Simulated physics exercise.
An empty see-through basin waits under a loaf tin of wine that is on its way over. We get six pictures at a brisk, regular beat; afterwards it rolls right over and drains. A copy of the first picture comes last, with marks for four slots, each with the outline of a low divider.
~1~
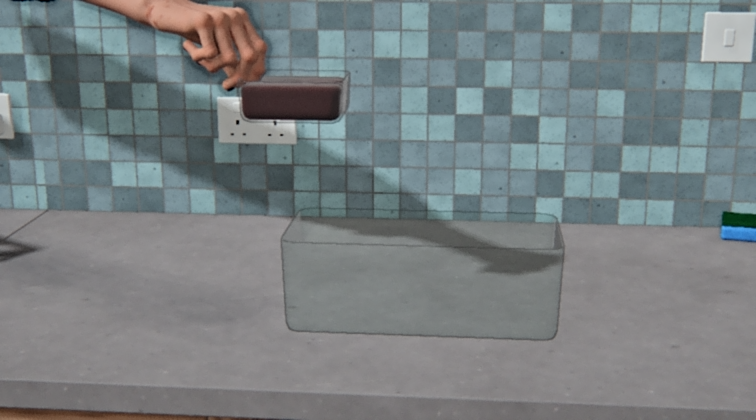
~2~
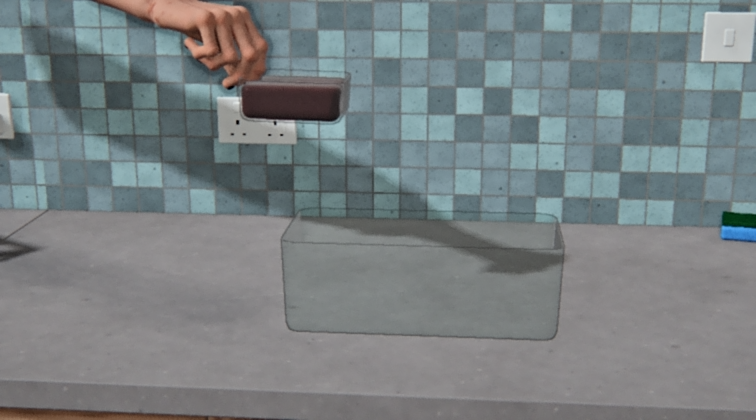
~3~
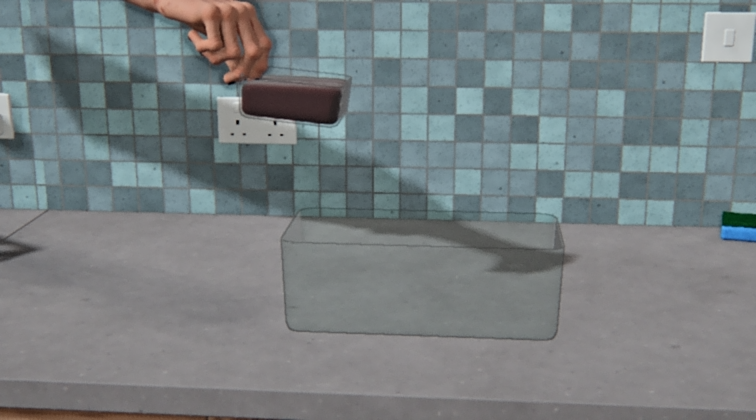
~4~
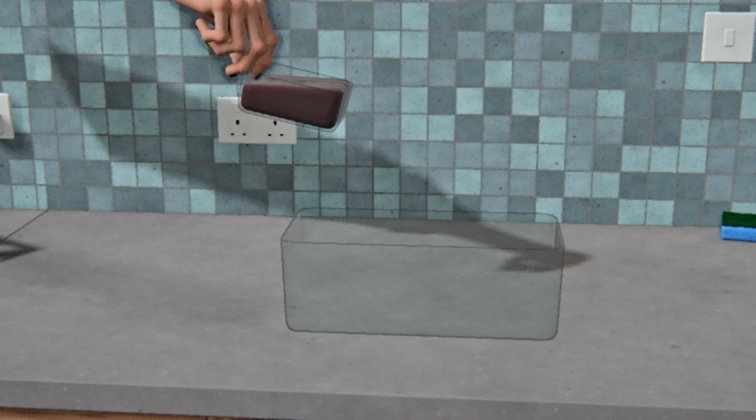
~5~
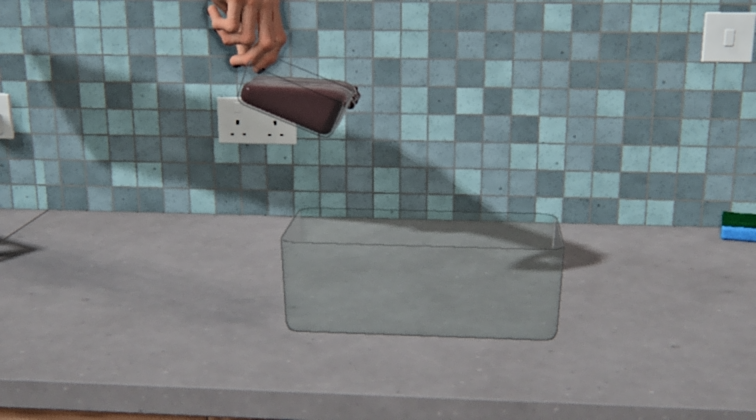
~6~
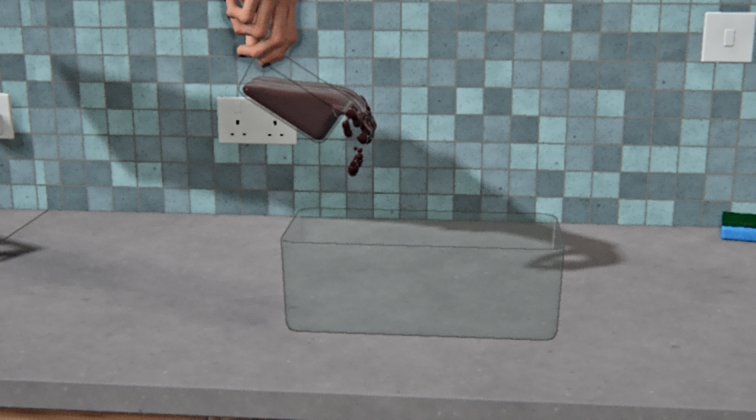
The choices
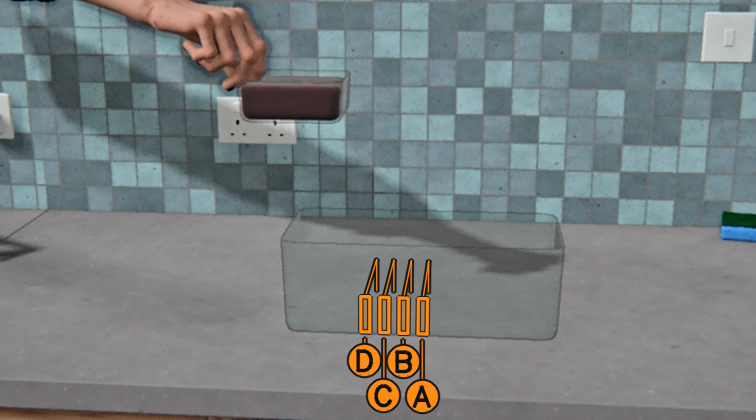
A grey kitchen worktop against a teal and blue mosaic-tiled wall is seen from the front and slightly above, in a fixed view. A hand at the upper left is by a clear loaf-shaped container of dark red-brown liquid, above an empty see-through basin, with white sockets behind. The container tilts rightward, slowly then more steeply, until dark liquid slips over its lip and drops in blobs.
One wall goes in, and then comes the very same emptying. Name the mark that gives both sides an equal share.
Take B.
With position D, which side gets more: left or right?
More ends on the right.
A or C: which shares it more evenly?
That is position C.
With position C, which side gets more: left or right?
The right side.
In orange, A at (422, 340); B at (403, 339); C at (383, 339); D at (364, 338).
With A, about 90 % ends left of the wall and 9 % right of it.
With B, about 47 % ends left of the wall and 52 % right of it.
With C, about 27 % ends left of the wall and 71 % right of it.
With D, about 21 % ends left of the wall and 77 % right of it.
